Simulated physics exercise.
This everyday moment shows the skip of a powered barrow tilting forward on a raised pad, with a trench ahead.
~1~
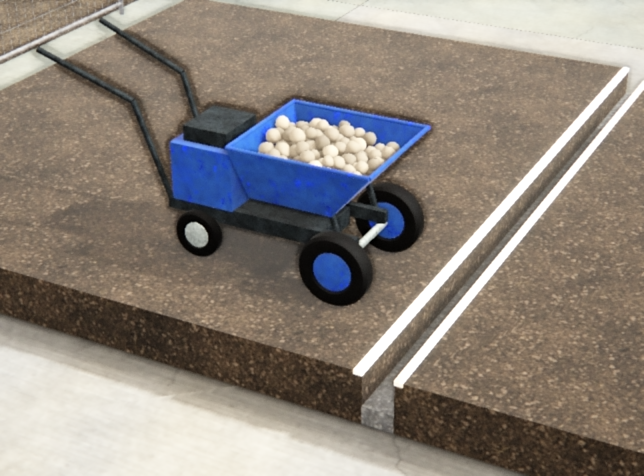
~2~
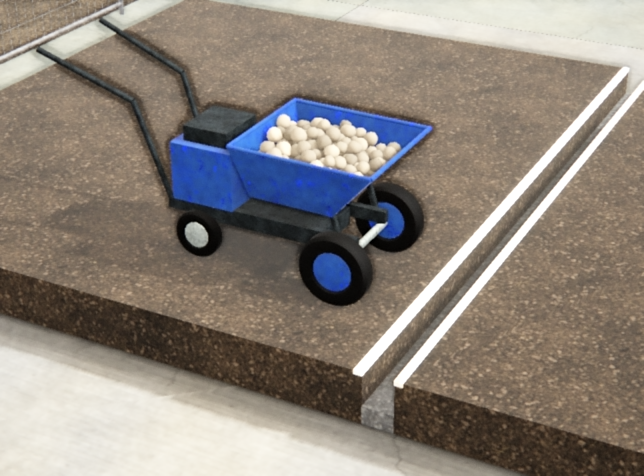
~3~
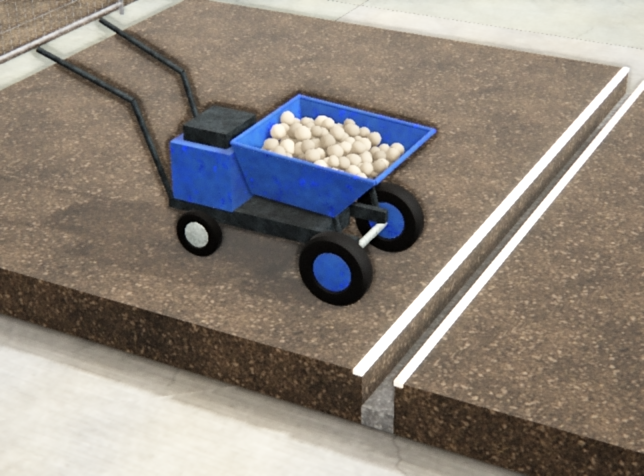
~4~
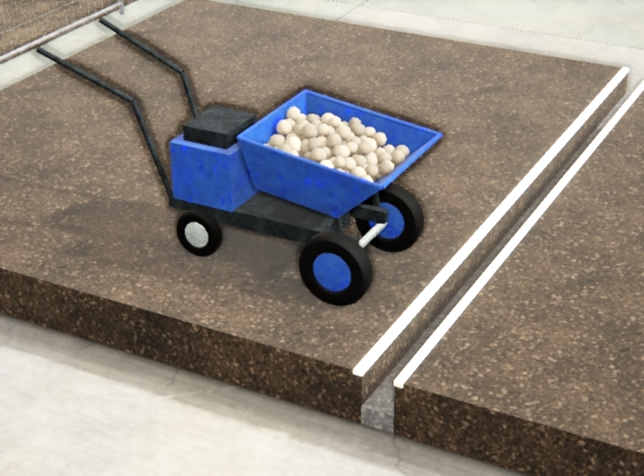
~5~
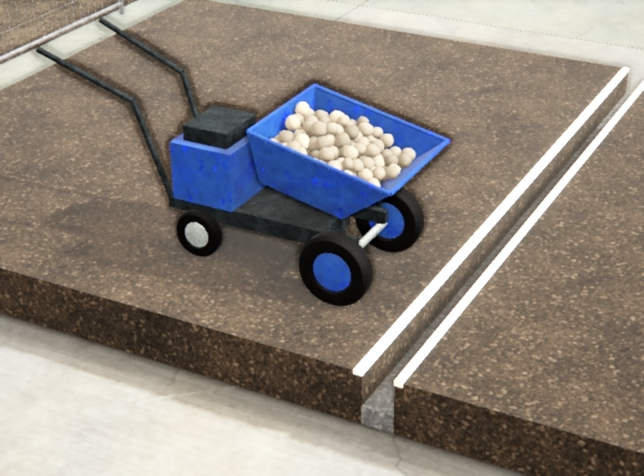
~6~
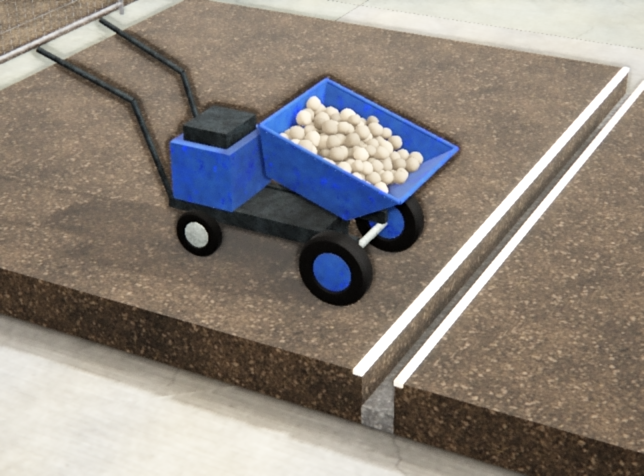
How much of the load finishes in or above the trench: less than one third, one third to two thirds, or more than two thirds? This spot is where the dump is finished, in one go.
Way I see it, the trench ends up with short of a third of the load.
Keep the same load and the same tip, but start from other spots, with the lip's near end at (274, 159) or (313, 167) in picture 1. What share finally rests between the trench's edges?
About 20 %, then 60 %.
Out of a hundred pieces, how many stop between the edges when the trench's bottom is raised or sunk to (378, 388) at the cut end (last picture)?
0 %.
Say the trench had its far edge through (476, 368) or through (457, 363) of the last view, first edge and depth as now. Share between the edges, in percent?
First one: 90 per cent; second one: 60 per cent.
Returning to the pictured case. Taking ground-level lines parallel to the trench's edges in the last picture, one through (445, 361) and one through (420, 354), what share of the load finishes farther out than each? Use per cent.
Result, first then second: 60 %, 70 %.
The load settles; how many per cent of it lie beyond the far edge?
Share of load: Near 70 %.
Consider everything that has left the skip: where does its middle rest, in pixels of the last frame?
Close to (511, 308) in the last view.
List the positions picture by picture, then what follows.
In the first frame, lip of the skip at (369, 179), level; top of the load at (310, 147), river pebbles; first edge of the trench at (383, 343); far edge at (422, 353), the trench under half as wide as the skip, and about as deep as wide.
In the second frame, lip of the skip at (371, 180), level; top of the load at (311, 146).
In the third frame, lip of the skip at (375, 183), tipped barely; top of the load at (315, 145).
In the fourth frame, lip of the skip at (382, 187), tipped a little; top of the load at (314, 133).
In the fifth frame, lip of the skip at (390, 194), tipped a little; top of the load at (322, 130).
In the sixth frame, lip of the skip at (400, 203), tipped clearly; top of the load at (333, 128); first edge of the trench at (383, 343); far edge at (422, 353).
Soon, skip tipped steeply; all in the skip.
A while on, skip tipped right over; about two thirds in the skip; about a quarter beyond it; a small part falling.
Towards the end, skip tipped right over; about a third in the skip; about two thirds beyond it.
Finally, skip tipped right over; about a third in the skip; none in or heaped over the trench; about two thirds beyond it.
